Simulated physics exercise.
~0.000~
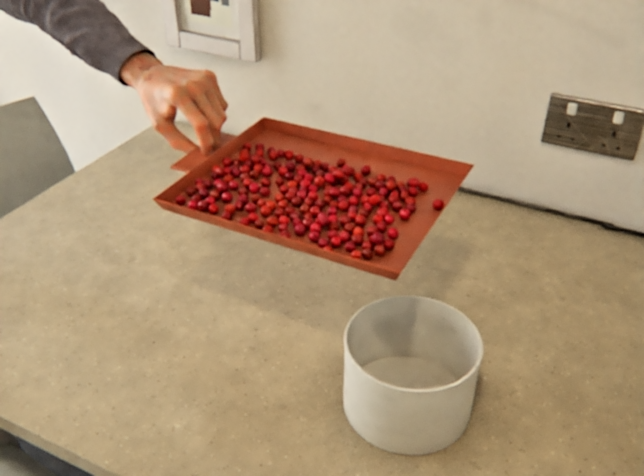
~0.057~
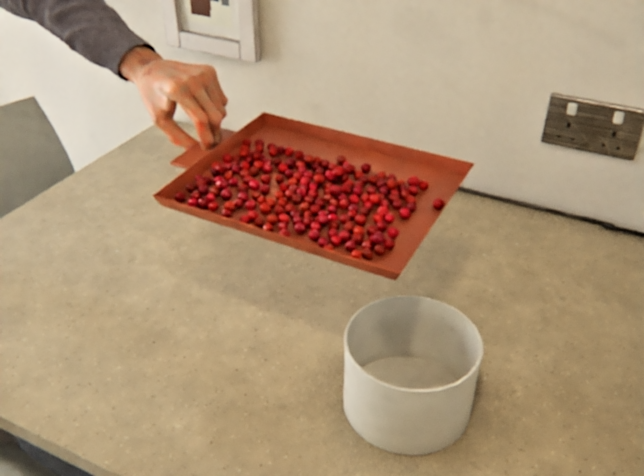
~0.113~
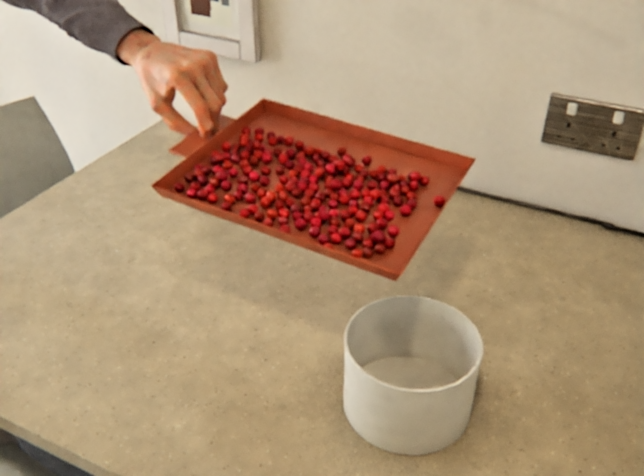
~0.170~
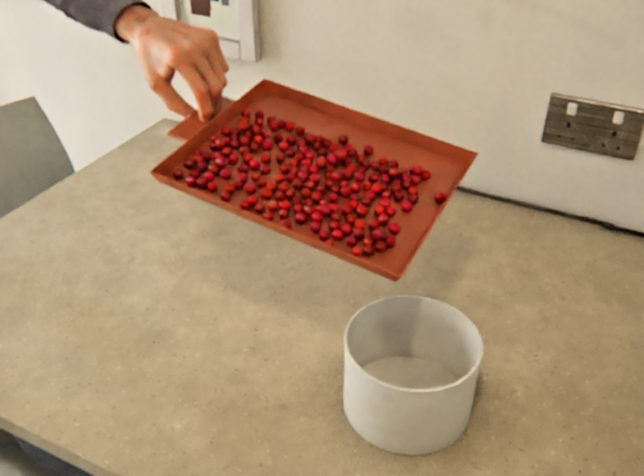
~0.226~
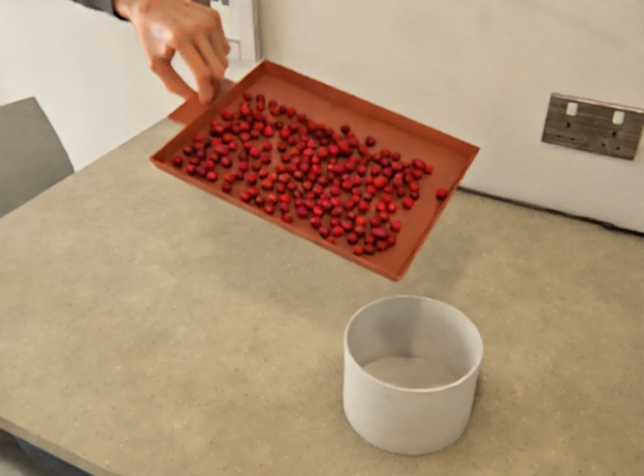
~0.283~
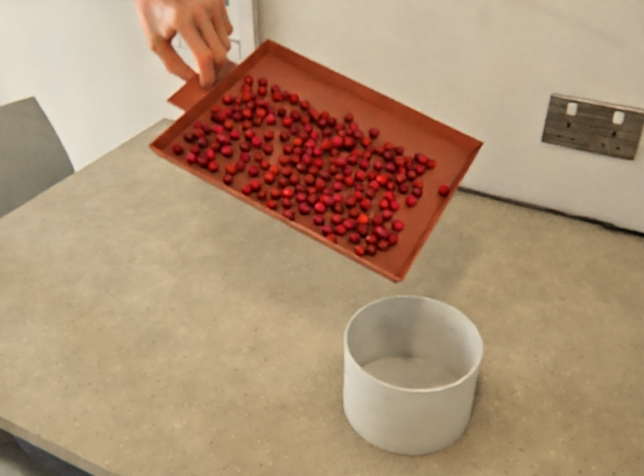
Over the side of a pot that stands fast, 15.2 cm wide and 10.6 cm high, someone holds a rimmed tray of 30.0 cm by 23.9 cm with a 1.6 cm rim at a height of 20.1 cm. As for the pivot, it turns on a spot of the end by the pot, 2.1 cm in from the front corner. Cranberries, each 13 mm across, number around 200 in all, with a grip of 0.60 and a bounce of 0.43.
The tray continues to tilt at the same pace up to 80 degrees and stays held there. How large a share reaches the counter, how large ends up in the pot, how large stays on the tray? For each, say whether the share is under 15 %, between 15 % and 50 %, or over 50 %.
At the end, counter: Will probably see a middling number; pot: Will probably see over half the pieces; tray: Will probably see a small number.
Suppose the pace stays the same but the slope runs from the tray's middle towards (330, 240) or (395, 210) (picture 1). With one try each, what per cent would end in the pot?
About 50 and 35 per cent.
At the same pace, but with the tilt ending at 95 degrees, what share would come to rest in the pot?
Share in the pot: Around 70 %.
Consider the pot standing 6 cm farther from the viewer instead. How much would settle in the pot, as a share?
Result after the change: About 10 in a hundred.
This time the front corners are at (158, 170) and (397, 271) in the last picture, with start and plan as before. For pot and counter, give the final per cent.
Pot 65 % / counter 35 %.
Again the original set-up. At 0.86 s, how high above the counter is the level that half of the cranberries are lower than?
Around 26 cm up.
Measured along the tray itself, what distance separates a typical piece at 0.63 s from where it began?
It has moved some 7 cm from its start.
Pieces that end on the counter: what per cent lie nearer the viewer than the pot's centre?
Estimate: Close to 90 per cent of the pieces.
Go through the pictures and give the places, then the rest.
Tray tilt 0 degrees, front corners at (161, 197) and (396, 267); middle of the pieces at (302, 196); pot at (413, 339), in the first picture.
Tray tilt 1 degrees, front corners at (161, 194) and (396, 268); middle of the pieces at (302, 193), in the second picture.
Tray tilt 5 degrees, front corners at (159, 184) and (397, 269), lowest corner right front; middle of the pieces at (302, 186), in the third picture.
Tray tilt 9 degrees, front corners at (158, 170) and (397, 270), lowest corner right front; middle of the pieces at (303, 177), in the fourth picture.
Tray tilt 14 degrees, front corners at (157, 157) and (398, 272), lowest corner right front; middle of the pieces at (304, 168), in the fifth picture.
Tray tilt 19 degrees, front corners at (157, 144) and (398, 273), lowest corner right front; middle of the pieces at (306, 160); pot at (413, 339). The tray's pace is about 85 degrees a second, in the sixth picture.
After 0.63 s, tilt 49 degrees; the tray holds 100 %, the pot 0 %.
After 0.86 s, tilt 68 degrees; the tray holds 80 %, the pot 5 %.
Then, at 1.21 s, tilt 80 degrees; the tray holds 10 %, the pot 55 %.
By 2.2 s all is still; counter 30 %, pot 70 %, tray 0 %.
